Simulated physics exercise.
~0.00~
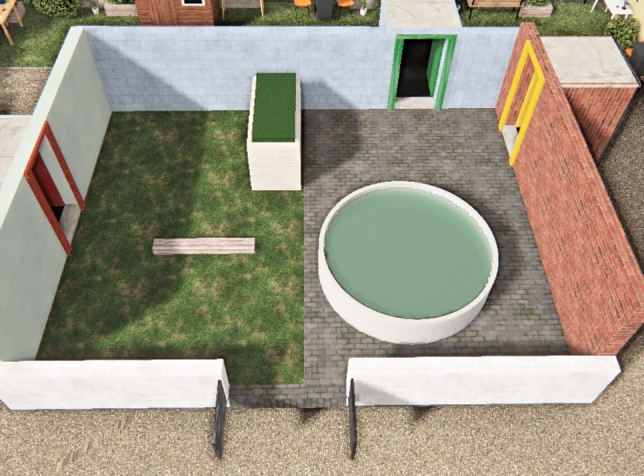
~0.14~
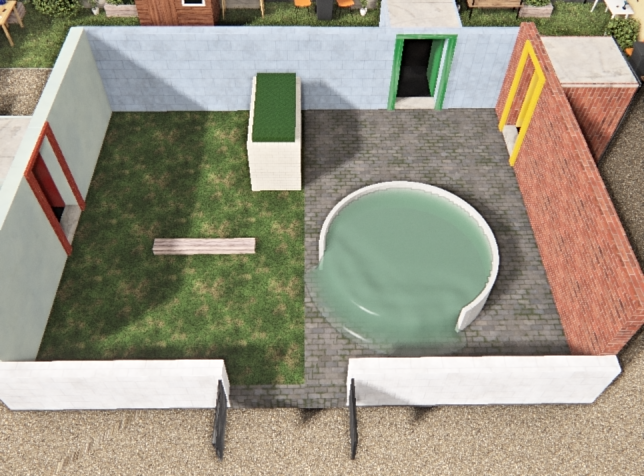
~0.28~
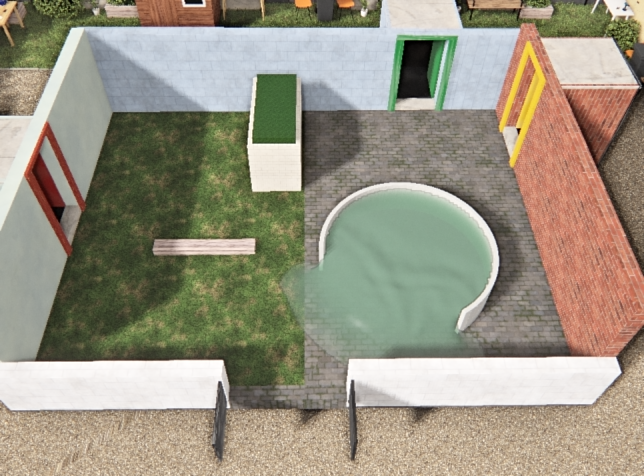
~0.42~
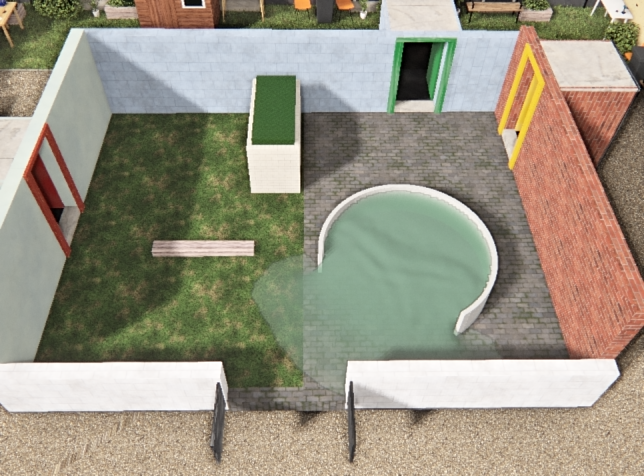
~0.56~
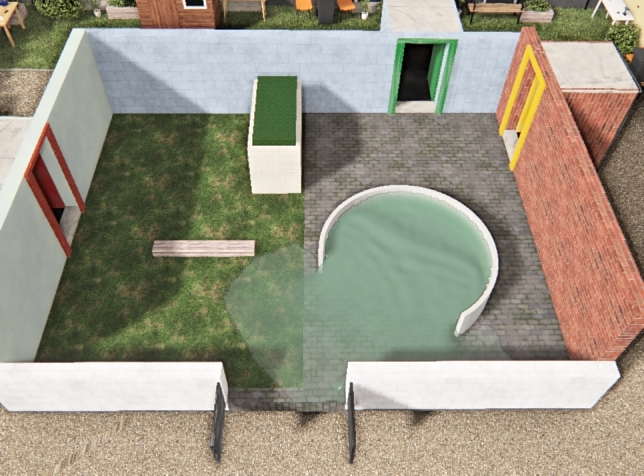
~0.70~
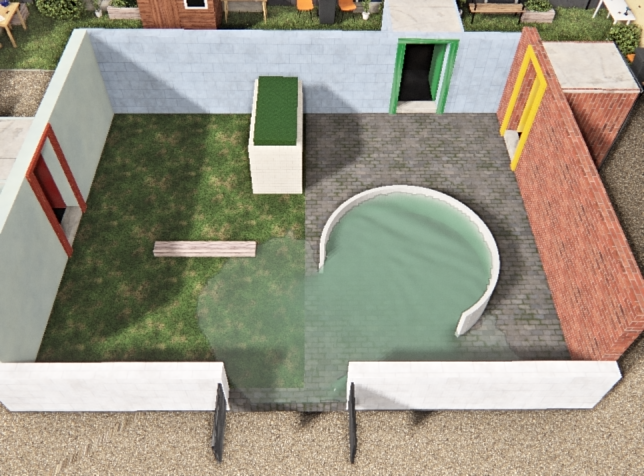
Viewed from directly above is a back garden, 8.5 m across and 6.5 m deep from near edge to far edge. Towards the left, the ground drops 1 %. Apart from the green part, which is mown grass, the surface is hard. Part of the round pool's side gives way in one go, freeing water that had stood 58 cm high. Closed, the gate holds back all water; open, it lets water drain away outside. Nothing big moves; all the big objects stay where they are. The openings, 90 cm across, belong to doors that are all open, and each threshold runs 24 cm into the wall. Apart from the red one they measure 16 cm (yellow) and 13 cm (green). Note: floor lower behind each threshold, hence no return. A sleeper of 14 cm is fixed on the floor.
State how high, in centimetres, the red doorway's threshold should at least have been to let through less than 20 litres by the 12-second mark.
At least some 7.5 cm.
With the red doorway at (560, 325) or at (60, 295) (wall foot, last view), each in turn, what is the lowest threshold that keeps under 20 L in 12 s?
13.0 and 13.0 cm.
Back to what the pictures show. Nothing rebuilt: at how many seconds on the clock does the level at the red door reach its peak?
Some 5.0 s, more or less.
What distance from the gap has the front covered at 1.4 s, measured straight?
It gets close to 3.6 metres out.
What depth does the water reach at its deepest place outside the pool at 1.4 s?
About 39 cm.
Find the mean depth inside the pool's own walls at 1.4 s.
It averages near 34 cm.
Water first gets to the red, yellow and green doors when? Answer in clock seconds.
Red: 4.0 s; yellow: 3.8 s; green: 5.5 s.
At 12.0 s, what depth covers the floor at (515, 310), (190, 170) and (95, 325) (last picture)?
Approx. 3 / 7 / 8 cm.
After 1.4 s water covers 25 % of the floor, deepest (39 cm) near (391, 375); it has not reached the red door.
After 3.0 s water covers 40 % of the floor, deepest (28 cm) near (27, 389); it has not reached the red door.
After 12.0 s water covers 95 % of the floor, deepest (9 cm) near (27, 389); 7 cm at the red door, 0 litres in over its 19 cm threshold.
At the red door as built, the water arrived by 4.0 s and peaked near 12 cm at 5.0 s.
With a threshold of 6.5 cm, 34 litres would have come in within the 12 s; with 8.5 cm, 11 litres. So under 20 litres takes about 7.5 cm.
